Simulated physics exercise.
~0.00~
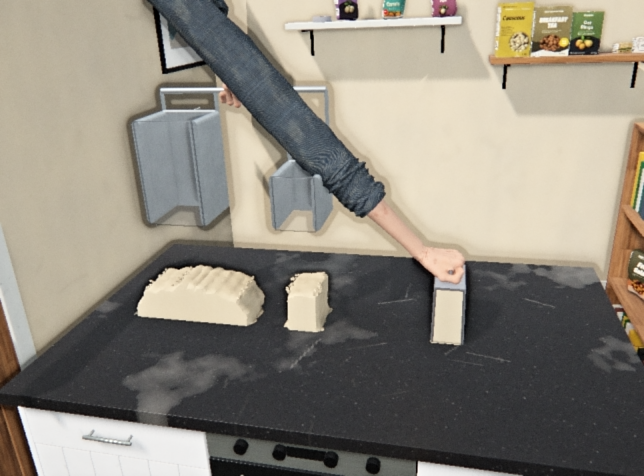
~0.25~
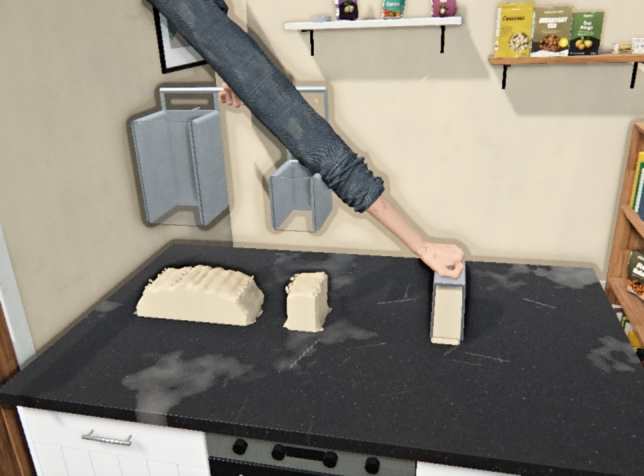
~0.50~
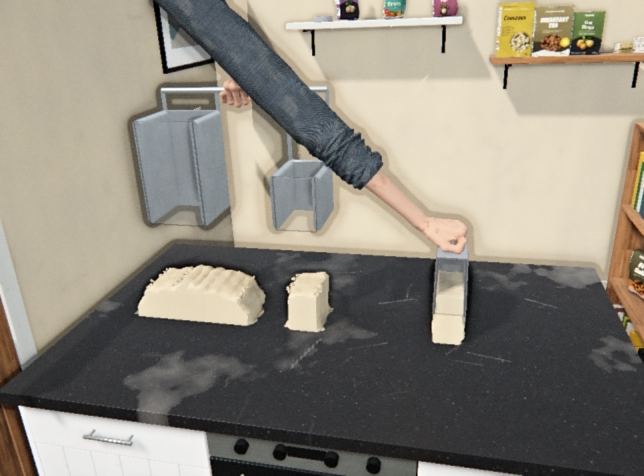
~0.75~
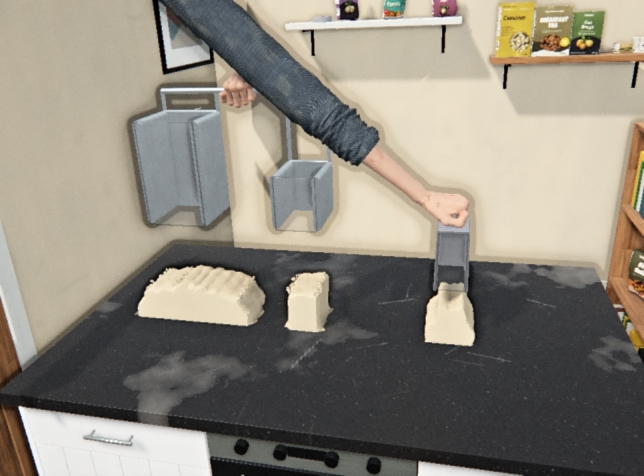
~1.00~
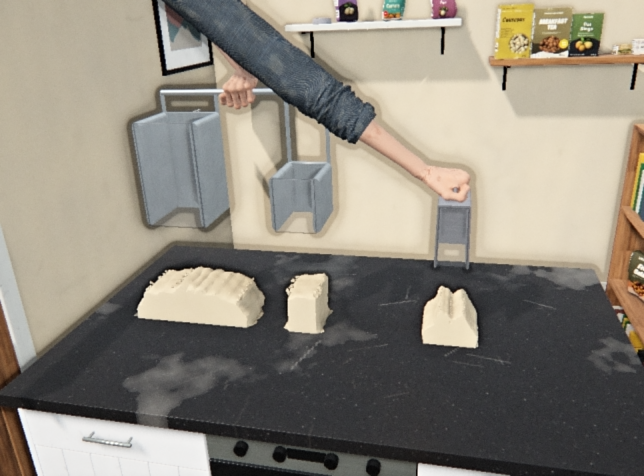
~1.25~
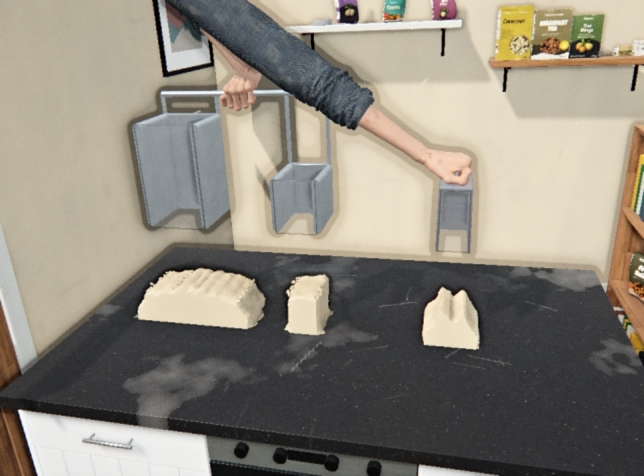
The clip opens on a dark speckled countertop where a hand in a denim-blue sleeve grips a narrow gray tin standing over pale flour. To its left sit a long, rough-topped loaf of the same material and a smaller upright block, while a second hand holds two more gray containers near the wall. The hand draws the tin straight upward, uncovering the packed flour beneath. As the tin clears it, the sides slump outward toward the base. The tin ends up hovering above the counter, leaving a shorter mound with a notched, peaked top and sloping sides.
